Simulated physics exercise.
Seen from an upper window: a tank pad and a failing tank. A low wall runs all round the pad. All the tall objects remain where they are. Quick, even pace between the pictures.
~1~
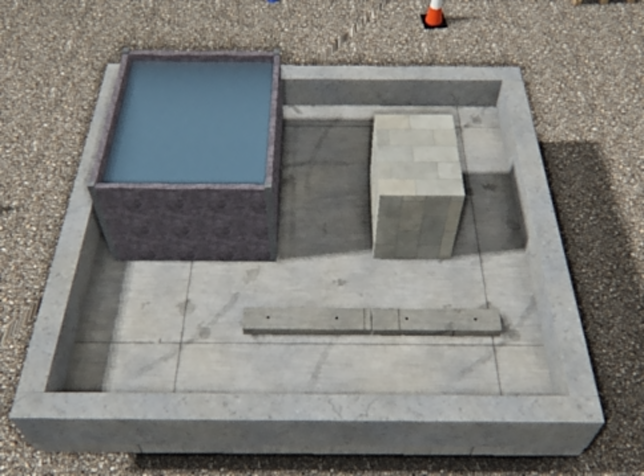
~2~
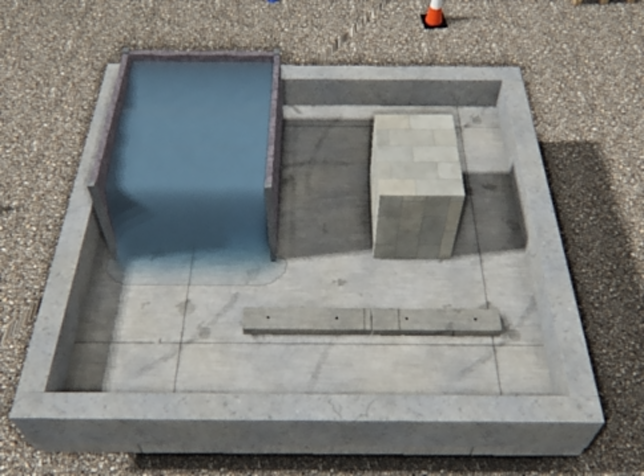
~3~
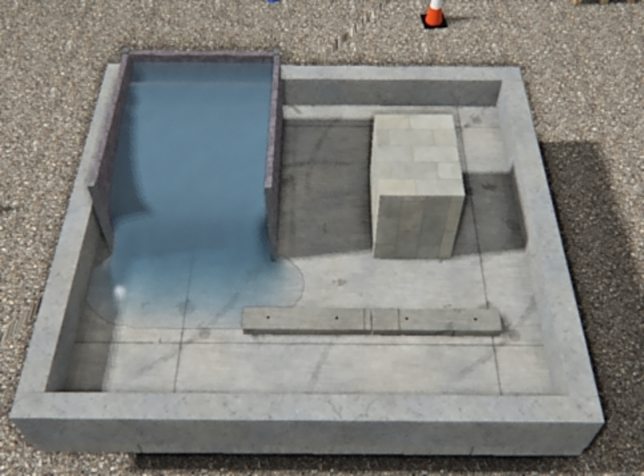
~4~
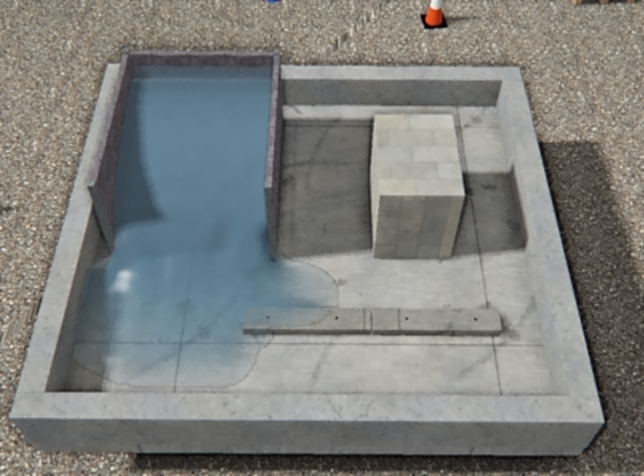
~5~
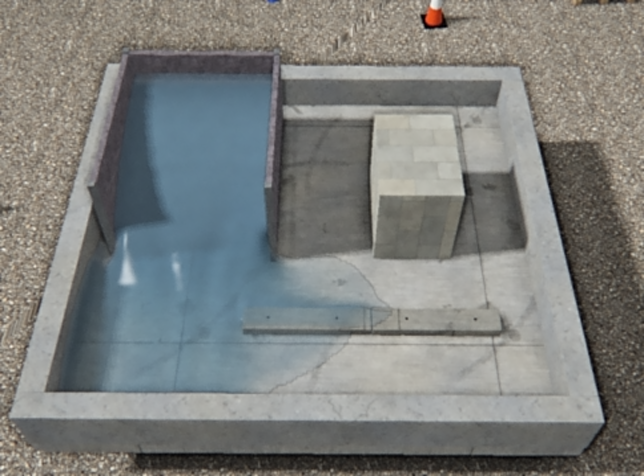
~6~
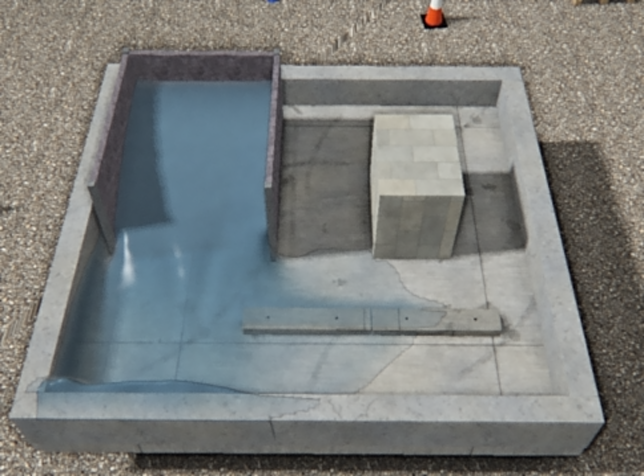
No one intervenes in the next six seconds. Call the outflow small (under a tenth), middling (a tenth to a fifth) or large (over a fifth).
Middling.
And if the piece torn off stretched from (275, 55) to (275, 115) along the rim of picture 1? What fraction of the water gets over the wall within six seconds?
Close to 8 percent, I'd say.
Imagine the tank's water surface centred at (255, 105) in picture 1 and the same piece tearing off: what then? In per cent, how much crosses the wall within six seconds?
Share found: Around 8 %.
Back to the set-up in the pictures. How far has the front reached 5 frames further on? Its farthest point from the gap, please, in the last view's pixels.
The farthest wet spot is near (540, 415).
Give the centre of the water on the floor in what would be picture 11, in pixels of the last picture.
About (209, 276).
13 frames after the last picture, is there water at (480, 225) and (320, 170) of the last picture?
The first spot is swamped, the second is high and dry.
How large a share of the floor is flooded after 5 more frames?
It should be close to 60 %.
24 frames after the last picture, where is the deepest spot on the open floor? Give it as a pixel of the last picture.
Deepest point: Roughly (486, 124).
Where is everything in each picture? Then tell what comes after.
In the first frame, the water tank at (193, 120) is whole and still.
In the second frame, the front is at (281, 262), out from the gap at (192, 236).
In the third frame, the front is at (291, 296), out from the gap at (192, 237).
In the fourth frame, water pours out at (192, 240) and has run to (327, 312).
In the fifth frame, the front is at (382, 311), out from the gap at (193, 242).
In the sixth frame, the front is at (442, 313), out from the gap at (193, 242).
A moment on, water covers 45 % of the floor; the low wall has let 1 % over.
Next, water covers 45 % of the floor; the low wall has let 3 % over.
Then, water covers 55 % of the floor; the low wall has let 11 % over.
Later, water covers 70 % of the floor; the low wall has let 12 % over.
In the end, water covers 75 % of the floor; the low wall has let 12 % over.
